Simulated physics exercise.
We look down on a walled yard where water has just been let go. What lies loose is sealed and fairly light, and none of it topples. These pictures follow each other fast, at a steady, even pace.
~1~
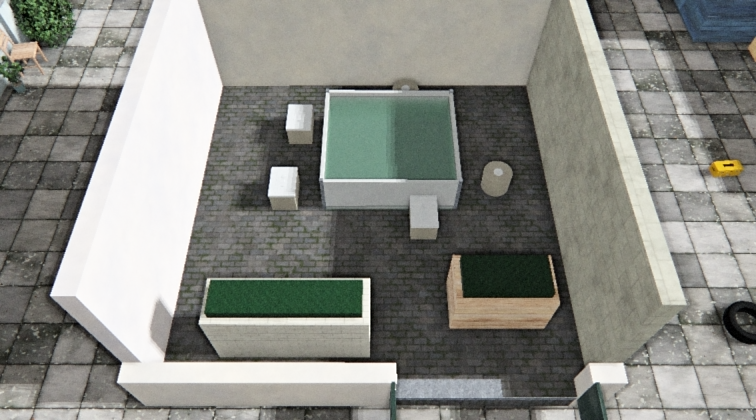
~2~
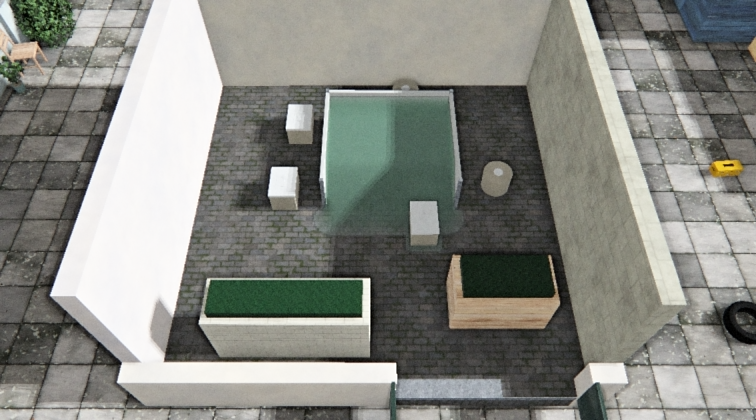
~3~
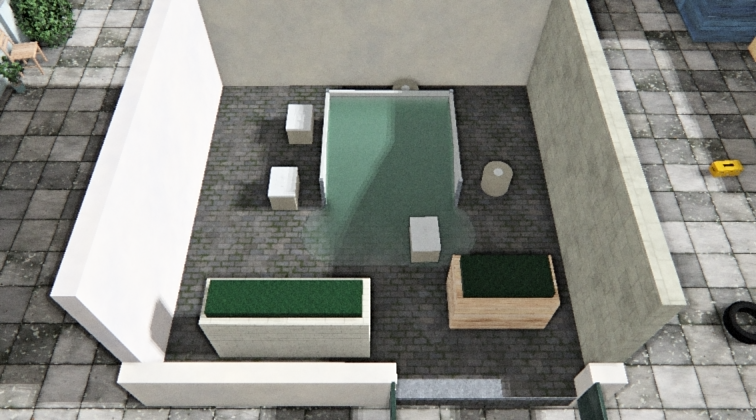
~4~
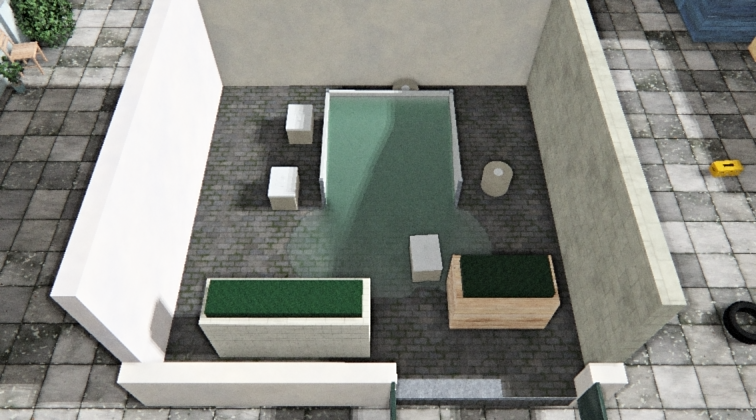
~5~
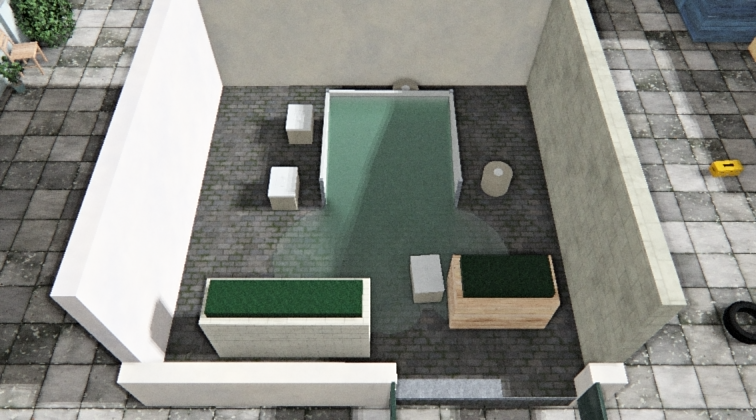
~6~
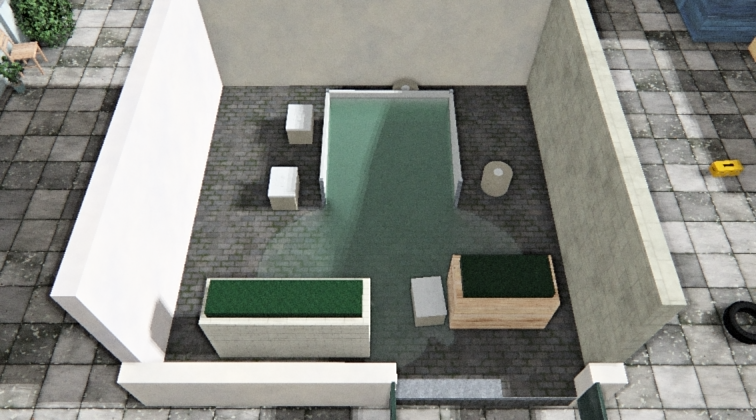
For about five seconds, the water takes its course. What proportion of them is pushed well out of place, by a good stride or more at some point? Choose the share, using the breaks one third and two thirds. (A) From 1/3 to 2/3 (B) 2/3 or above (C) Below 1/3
Option C: Below 1/3.
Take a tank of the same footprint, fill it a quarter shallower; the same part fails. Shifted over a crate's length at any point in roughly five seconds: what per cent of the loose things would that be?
Share moved that far: Approx. 20 %.
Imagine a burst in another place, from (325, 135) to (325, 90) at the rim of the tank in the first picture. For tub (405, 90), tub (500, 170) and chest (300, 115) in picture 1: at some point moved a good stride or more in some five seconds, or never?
Taking them in order, displaced that much, less than that, displaced that much.
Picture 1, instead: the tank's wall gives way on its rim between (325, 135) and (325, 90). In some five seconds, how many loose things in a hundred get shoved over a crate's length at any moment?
Close to 40 %.
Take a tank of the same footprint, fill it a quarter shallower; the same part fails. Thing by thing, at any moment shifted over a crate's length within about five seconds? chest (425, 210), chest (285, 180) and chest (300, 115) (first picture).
Taking them as listed, the first reached the mark, the second stopped before it and the third stopped before it.
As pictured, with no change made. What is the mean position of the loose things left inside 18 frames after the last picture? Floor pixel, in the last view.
I'd put it roughly at (372, 152).
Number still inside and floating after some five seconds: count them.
The total is 0.
A moment on, 1 of 5 are well off their spots; 0 afloat.
Next, 1 of 5 are well off their spots; 0 afloat.
Later, 1 of 5 are well off their spots; 0 afloat.
In the end, 1 of 5 are well off their spots, and 1 have been at some point; 0 afloat.
